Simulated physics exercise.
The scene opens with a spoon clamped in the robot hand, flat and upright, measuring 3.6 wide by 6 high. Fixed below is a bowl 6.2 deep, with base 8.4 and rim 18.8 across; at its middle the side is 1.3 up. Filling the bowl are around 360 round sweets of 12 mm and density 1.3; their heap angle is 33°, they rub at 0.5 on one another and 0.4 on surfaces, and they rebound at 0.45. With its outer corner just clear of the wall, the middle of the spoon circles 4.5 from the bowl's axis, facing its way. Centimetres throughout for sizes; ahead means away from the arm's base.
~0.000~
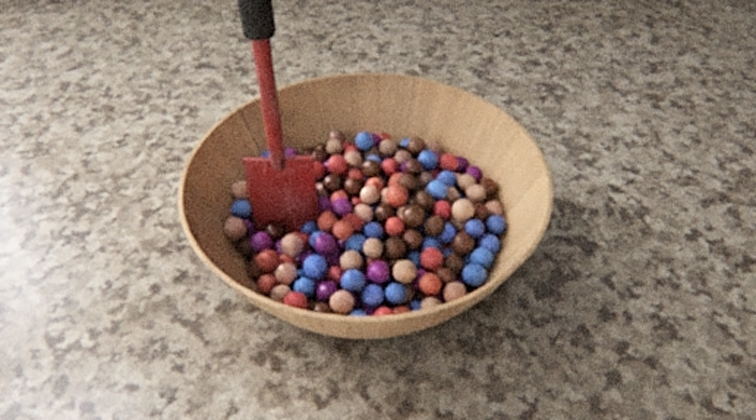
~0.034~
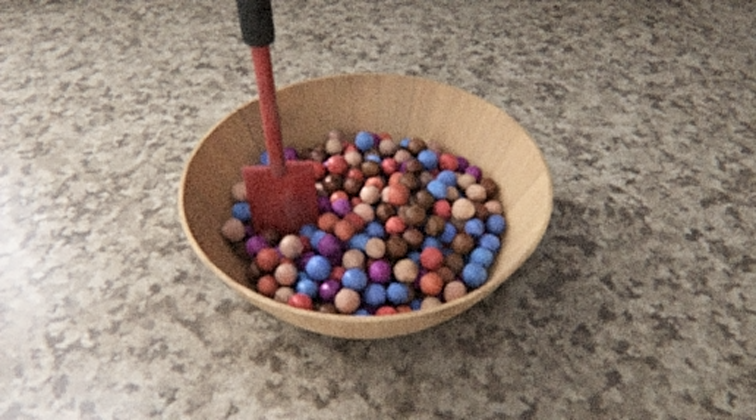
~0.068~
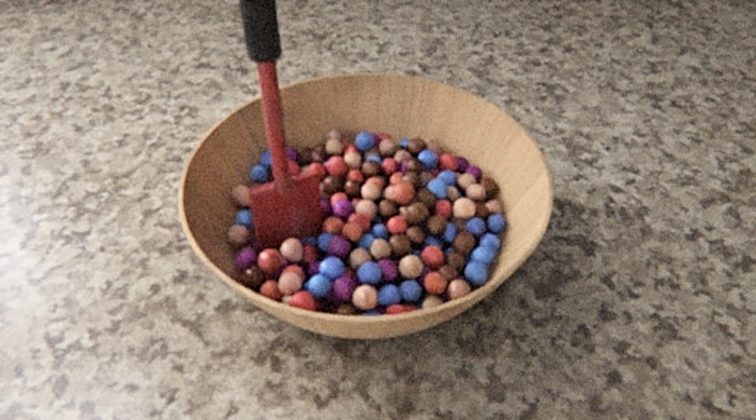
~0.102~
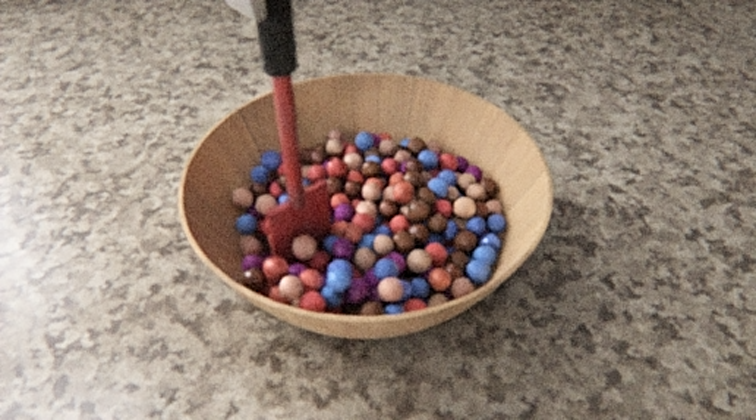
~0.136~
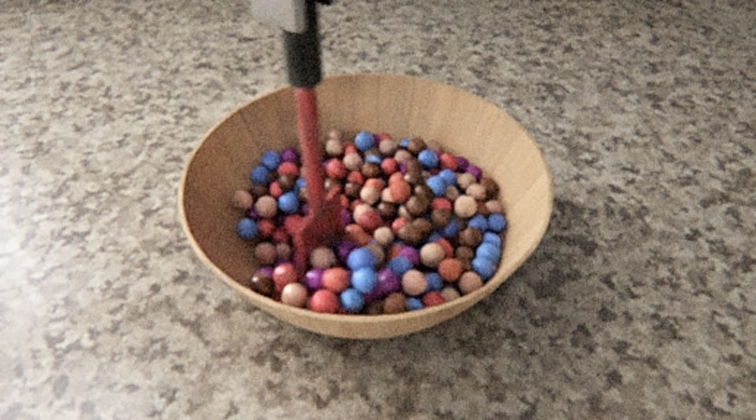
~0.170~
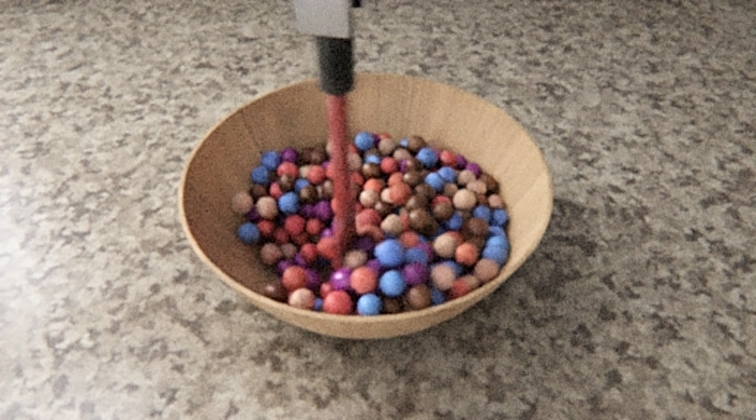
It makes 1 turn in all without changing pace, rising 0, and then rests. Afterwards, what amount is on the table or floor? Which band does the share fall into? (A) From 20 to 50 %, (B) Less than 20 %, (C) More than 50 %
B, less than 20 %.
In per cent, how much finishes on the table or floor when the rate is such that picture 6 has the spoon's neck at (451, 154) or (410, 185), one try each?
It comes to close to 35 per cent and close to 25 per cent.
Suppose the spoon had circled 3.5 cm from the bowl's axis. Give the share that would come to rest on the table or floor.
That would make it around 0 percent.
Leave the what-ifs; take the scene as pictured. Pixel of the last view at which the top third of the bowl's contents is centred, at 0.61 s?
Estimated centre: (279, 150).
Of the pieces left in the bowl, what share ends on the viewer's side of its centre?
About 65 per cent.
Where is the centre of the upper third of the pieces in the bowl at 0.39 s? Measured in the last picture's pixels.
I'd put its middle near (450, 149).
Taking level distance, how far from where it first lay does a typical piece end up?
I'd put it at roughly 7 centimetres.
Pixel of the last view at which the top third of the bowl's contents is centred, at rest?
Centre, approx.: (284, 247).
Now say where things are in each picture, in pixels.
The spoon neck at (275, 135), 0° round; upper third of the load around (373, 198), from x 235 to 495, top at y 140; 362 in the bowl, in the first picture.
The spoon neck at (274, 142), 7° round; upper third of the load around (372, 201), from x 235 to 495, top at y 140, in the second picture.
The spoon neck at (280, 158), 24° round; upper third of the load around (369, 211), from x 240 to 495, top at y 140, in the third picture.
The spoon neck at (294, 173), 41° round; upper third of the load around (373, 225), from x 240 to 495, top at y 140, in the fourth picture.
The spoon neck at (316, 185), 58° round; upper third of the load around (387, 237), from x 240 to 495, top at y 140, in the fifth picture.
The spoon neck at (343, 192), 76° round; upper third of the load around (399, 240), from x 240 to 500, top at y 140; 362 in the bowl, in the sixth picture.
After 0.39 s, 185° round, highest piece 8 above the table; 355 in the bowl, 2 on the table or floor, 5 in flight or on the tool.
After 0.61 s, 295° round, highest piece 8 above the table; 349 in the bowl, 11 on the table or floor, 2 in flight or on the tool.
After 0.91 s, 0° round, highest piece 7 above the table; 337 in the bowl, 22 on the table or floor, 3 in flight or on the tool.
After 1.61 s, 0° round, highest piece 7 above the table; 337 in the bowl, 25 on the table or floor.
In the end, 337 in the bowl, 25 on the table or floor. That is 7 % on the table or floor.
